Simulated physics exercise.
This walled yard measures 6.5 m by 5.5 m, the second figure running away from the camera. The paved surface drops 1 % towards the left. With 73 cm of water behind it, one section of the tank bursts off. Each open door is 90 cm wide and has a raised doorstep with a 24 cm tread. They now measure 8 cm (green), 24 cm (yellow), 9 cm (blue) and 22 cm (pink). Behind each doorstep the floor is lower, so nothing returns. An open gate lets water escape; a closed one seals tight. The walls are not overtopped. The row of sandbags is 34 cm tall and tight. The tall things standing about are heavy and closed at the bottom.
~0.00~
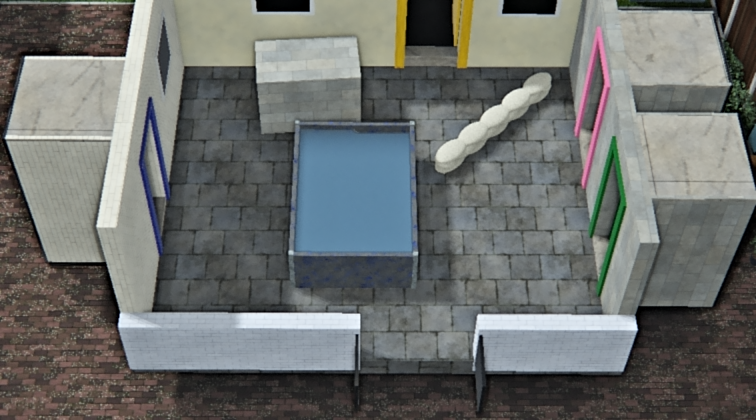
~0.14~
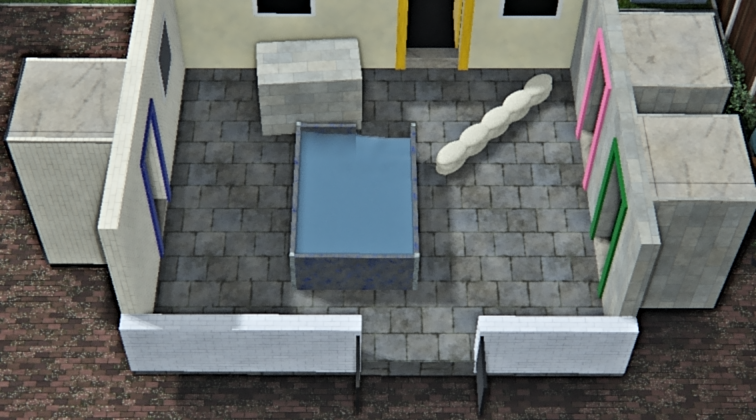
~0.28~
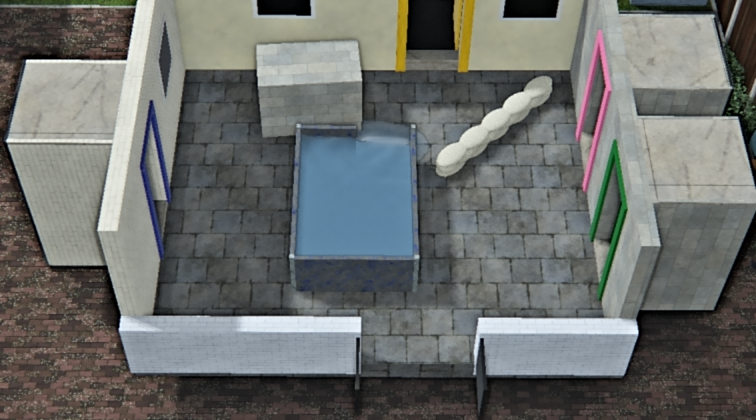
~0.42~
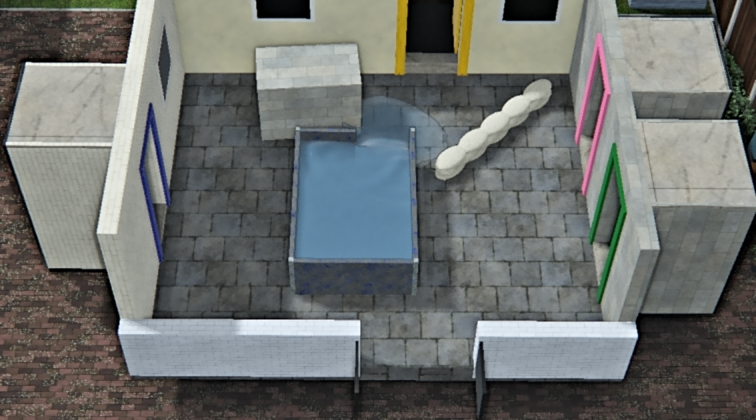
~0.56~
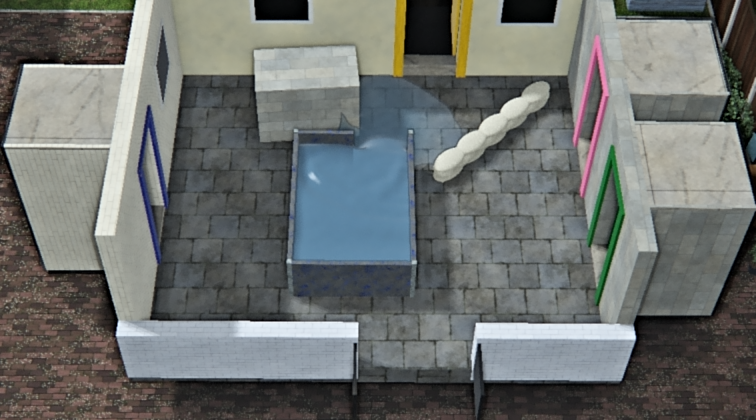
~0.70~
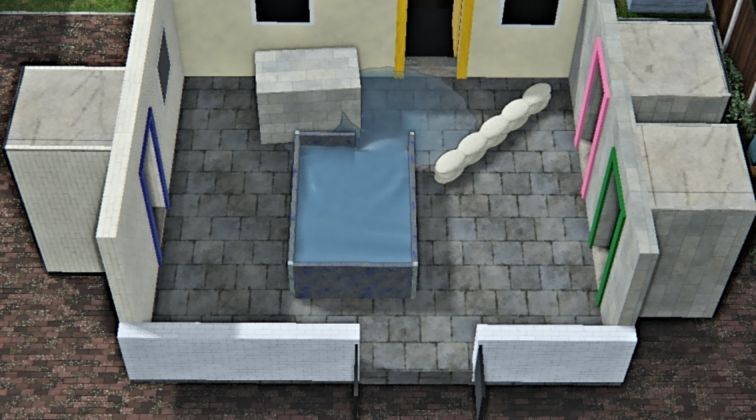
In this clip, a rectangular tank of blue water stands in a walled, paved yard until part of its far side gives way, and water pours out and fans across the paving, reaching the yellow-framed door in the back wall.
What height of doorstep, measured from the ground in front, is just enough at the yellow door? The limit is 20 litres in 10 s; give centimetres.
It would have to be roughly 29 cm high.
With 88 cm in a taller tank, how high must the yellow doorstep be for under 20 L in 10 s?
Some 37 cm.
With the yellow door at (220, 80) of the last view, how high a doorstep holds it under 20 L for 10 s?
About 18 cm.
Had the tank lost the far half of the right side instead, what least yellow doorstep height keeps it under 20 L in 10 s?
About 14.5 cm.
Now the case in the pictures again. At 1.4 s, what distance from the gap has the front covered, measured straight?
Some 3.4 m out.
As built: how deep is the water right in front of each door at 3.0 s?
In cm: Green 0, yellow 27, blue 3, pink 4.
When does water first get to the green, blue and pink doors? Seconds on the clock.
Green 3.4 s, blue 2.6 s, pink 2.4 s.
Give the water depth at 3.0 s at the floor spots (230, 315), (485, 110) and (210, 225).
About 0, 20 and 1 cm.
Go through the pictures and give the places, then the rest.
The tank at (354, 190) is whole and still, 73 cm deep; the yellow door at (434, 23) is dry, in the first picture.
The gap is on the far side, the front 0.3 m out at a hidden place; the back of the tank holds 73 cm, in the second picture.
The front is at (371, 124), 0.8 m from the gap on the far side; 0.8 m2 of floor is wet, 73 cm left at the back, in the third picture.
The front is at (374, 100), 1.4 m from the gap on the far side; 1.8 m2 of floor is wet, 73 cm left at the back, in the fourth picture.
The gap is on the far side, the front 2.0 m out at (379, 76); the back of the tank holds 73 cm, in the fifth picture.
The gap is on the far side, the front 2.1 m out at (409, 65); the back of the tank holds 70 cm; water is at the yellow door at (433, 34), in the sixth picture.
After 1.4 s water covers 20 % of the floor, deepest (44 cm) near (388, 80); 35 cm at the yellow door, 8 litres in over its 24 cm doorstep.
After 3.0 s water covers 40 % of the floor, deepest (38 cm) near (558, 81); 27 cm at the yellow door, 58 litres in over its 24 cm doorstep.
After 10.0 s water covers 95 % of the floor, deepest (16 cm) near (148, 356); 9 cm at the yellow door, 65 litres in over its 24 cm doorstep.
At the yellow door as built, the water arrived by 0.7 s and peaked near 36 cm at 1.8 s.
With a doorstep of 26.5 cm, 38 litres would have come in within the 10 s; with 36 cm, 2 litres. So under 20 litres takes about 29 cm.
